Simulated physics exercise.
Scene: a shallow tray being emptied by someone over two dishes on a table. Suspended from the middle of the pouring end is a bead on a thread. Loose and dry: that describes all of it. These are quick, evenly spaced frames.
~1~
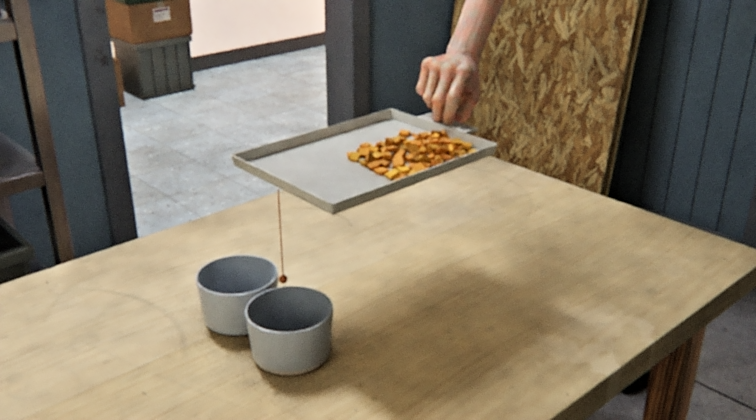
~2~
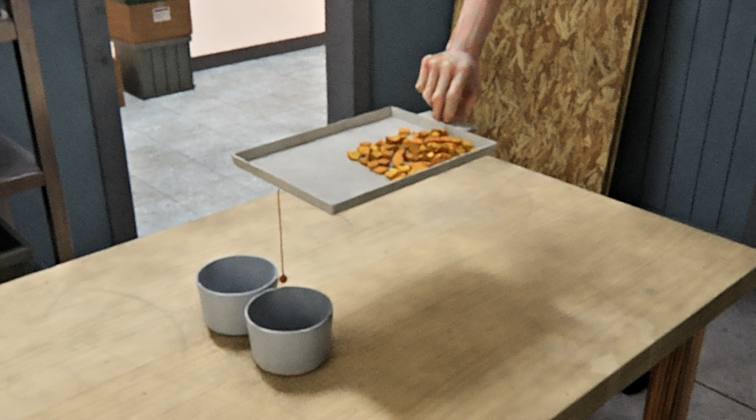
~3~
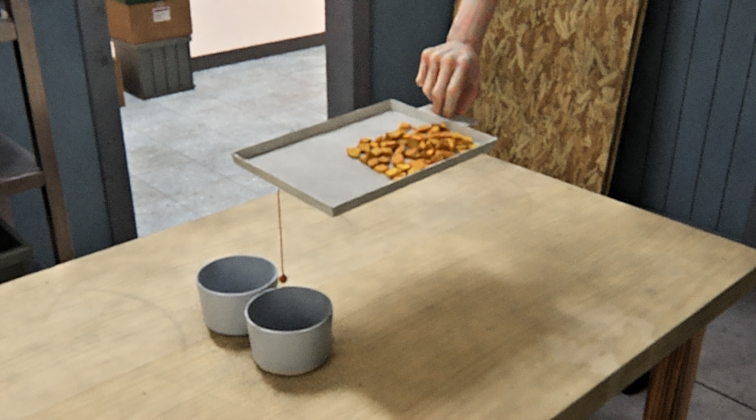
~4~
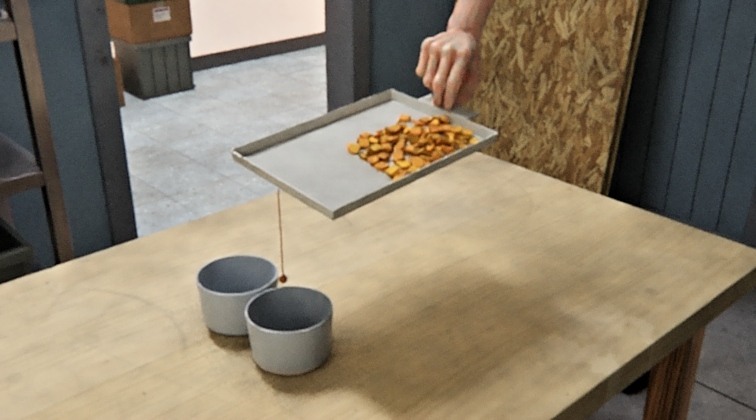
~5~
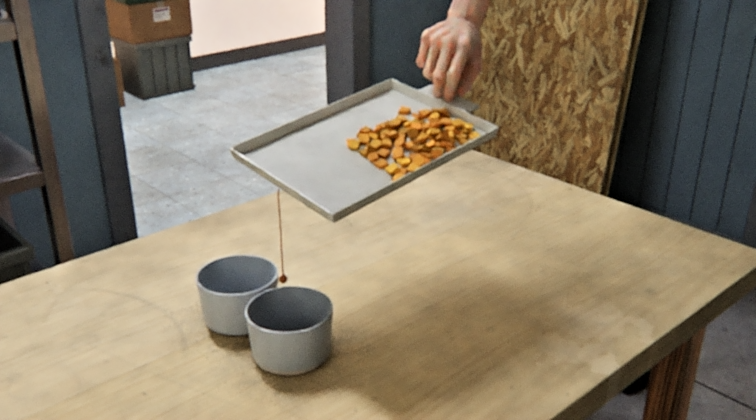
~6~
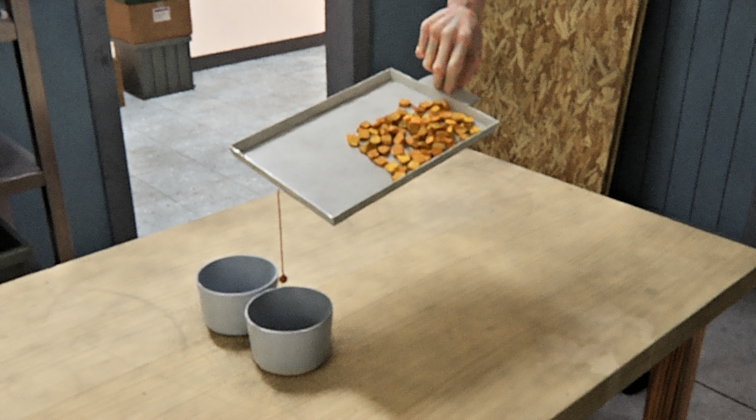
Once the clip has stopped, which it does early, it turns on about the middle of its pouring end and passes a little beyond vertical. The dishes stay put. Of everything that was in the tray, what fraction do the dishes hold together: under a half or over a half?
Together they hold under a half.
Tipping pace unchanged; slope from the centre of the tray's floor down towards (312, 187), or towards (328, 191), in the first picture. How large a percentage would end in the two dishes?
Near 60 % and 40 %.
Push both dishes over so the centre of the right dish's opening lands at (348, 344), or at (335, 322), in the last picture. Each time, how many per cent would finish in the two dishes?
40 %, 100 %.
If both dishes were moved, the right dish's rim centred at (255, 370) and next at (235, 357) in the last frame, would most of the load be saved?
In the first position shy of half, in the second shy of half.
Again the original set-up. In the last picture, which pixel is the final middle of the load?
At about (346, 371).
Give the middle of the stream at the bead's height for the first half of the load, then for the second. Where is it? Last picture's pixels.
I'd say close to (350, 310) at first and close to (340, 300) later on.
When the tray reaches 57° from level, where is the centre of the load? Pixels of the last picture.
Look around (370, 176) in the last picture.
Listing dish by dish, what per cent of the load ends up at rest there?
Around 0 in a hundred in the left dish and around 20 in a hundred in the right dish.
Just after the last frame, tray tipped steeply; almost all on the tray; just a few in the air.
A moment on, tray tipped right over; roughly a quarter on the tray; about a tenth in the right dish; roughly half outside both; roughly a quarter in the air.
Further on, tray tipped past a quarter turn; roughly a quarter in the right dish; the larger part outside both.
When it is over, tray tipped past a quarter turn; roughly a quarter in the right dish; not one in the left dish; the larger part outside both.
